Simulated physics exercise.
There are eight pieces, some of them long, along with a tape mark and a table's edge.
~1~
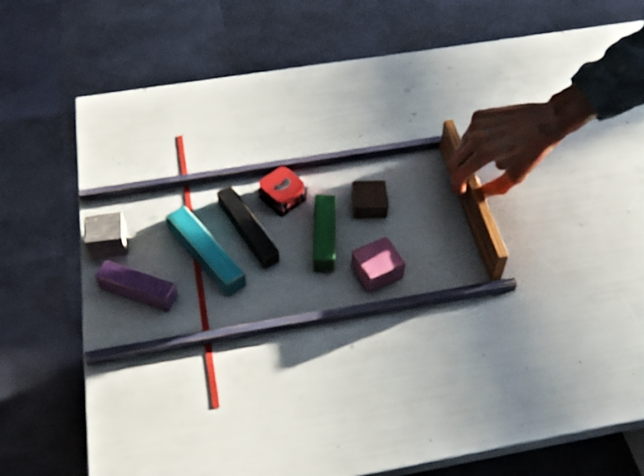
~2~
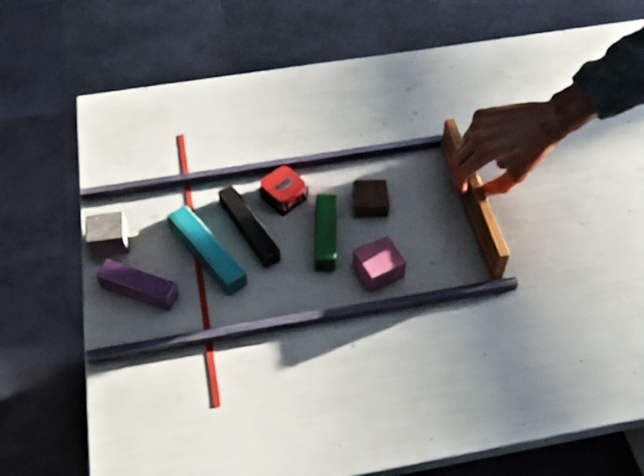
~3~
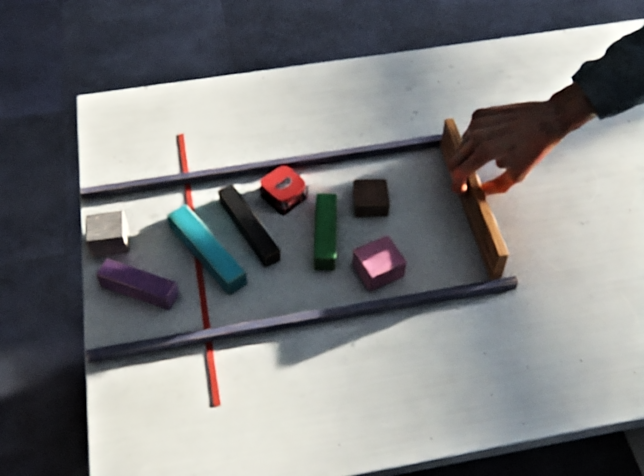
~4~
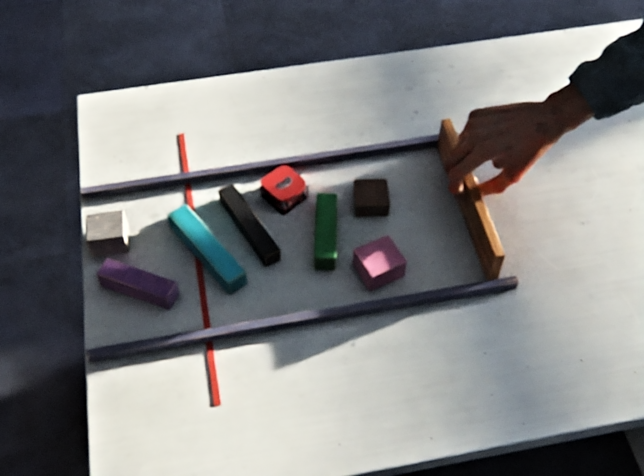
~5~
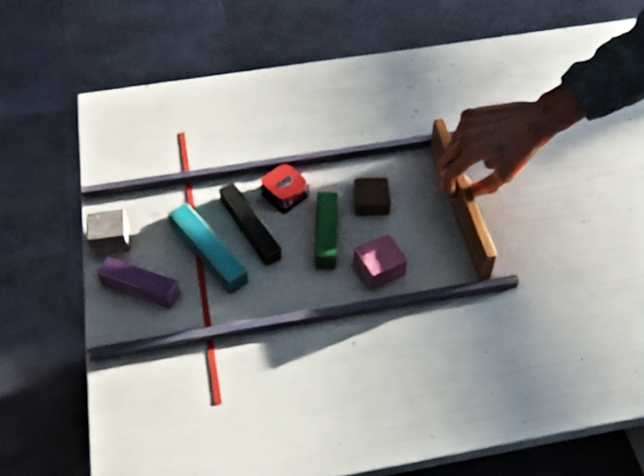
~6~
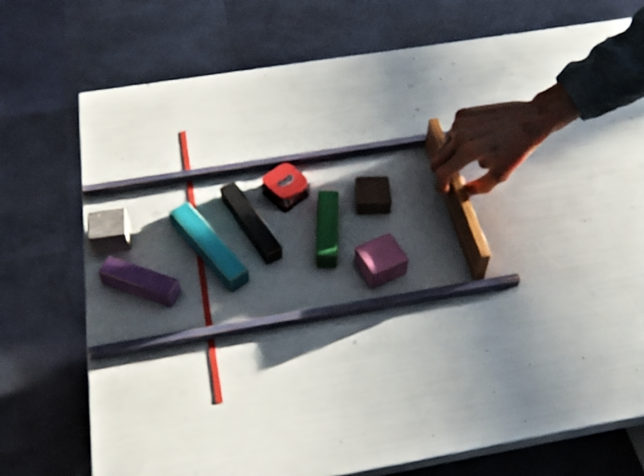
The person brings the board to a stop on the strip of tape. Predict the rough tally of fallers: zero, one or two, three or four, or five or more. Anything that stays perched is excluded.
Tally: One or two.
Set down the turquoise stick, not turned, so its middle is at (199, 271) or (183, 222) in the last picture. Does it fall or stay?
First spot: It remains in place; second spot: It remains in place.
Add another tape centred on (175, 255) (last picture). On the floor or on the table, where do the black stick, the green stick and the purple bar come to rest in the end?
In this case the black stick does not drop; next, the green stick does not drop; last, the purple bar drops.
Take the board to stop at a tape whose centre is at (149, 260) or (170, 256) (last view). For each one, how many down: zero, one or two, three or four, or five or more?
Three to four; three to four.
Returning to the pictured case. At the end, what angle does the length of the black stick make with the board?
Around 5 degrees.
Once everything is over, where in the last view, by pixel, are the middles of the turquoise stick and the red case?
(109, 265), and the other (174, 194).
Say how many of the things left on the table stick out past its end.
The overhang total is 0.
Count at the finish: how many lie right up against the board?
Contact count: 3.
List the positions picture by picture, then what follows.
The first frame shows grey block (106, 235); purple bar (137, 286); turquoise stick (205, 250); board (471, 198); tape (196, 256).
The second frame shows purple bar (138, 285); black stick (249, 225).
The third frame shows turquoise stick (207, 248); red case (284, 190).
The fourth frame shows grey block (108, 233); board (468, 197).
The fifth frame shows purple bar (139, 283); brown block (372, 197).
The sixth frame shows grey block (110, 231); purple bar (140, 282); turquoise stick (209, 246); board (455, 197); tape (199, 251).
Early on, none off yet; grey block at rest near (110, 231); purple bar at rest near (140, 282); turquoise stick at rest near (209, 246).
A while later, none off yet; grey block at rest near (110, 231); purple bar at rest near (140, 282); turquoise stick travelled a little near (190, 252).
Finally, the number that fall off is one or two; lost, purple bar and grey block.
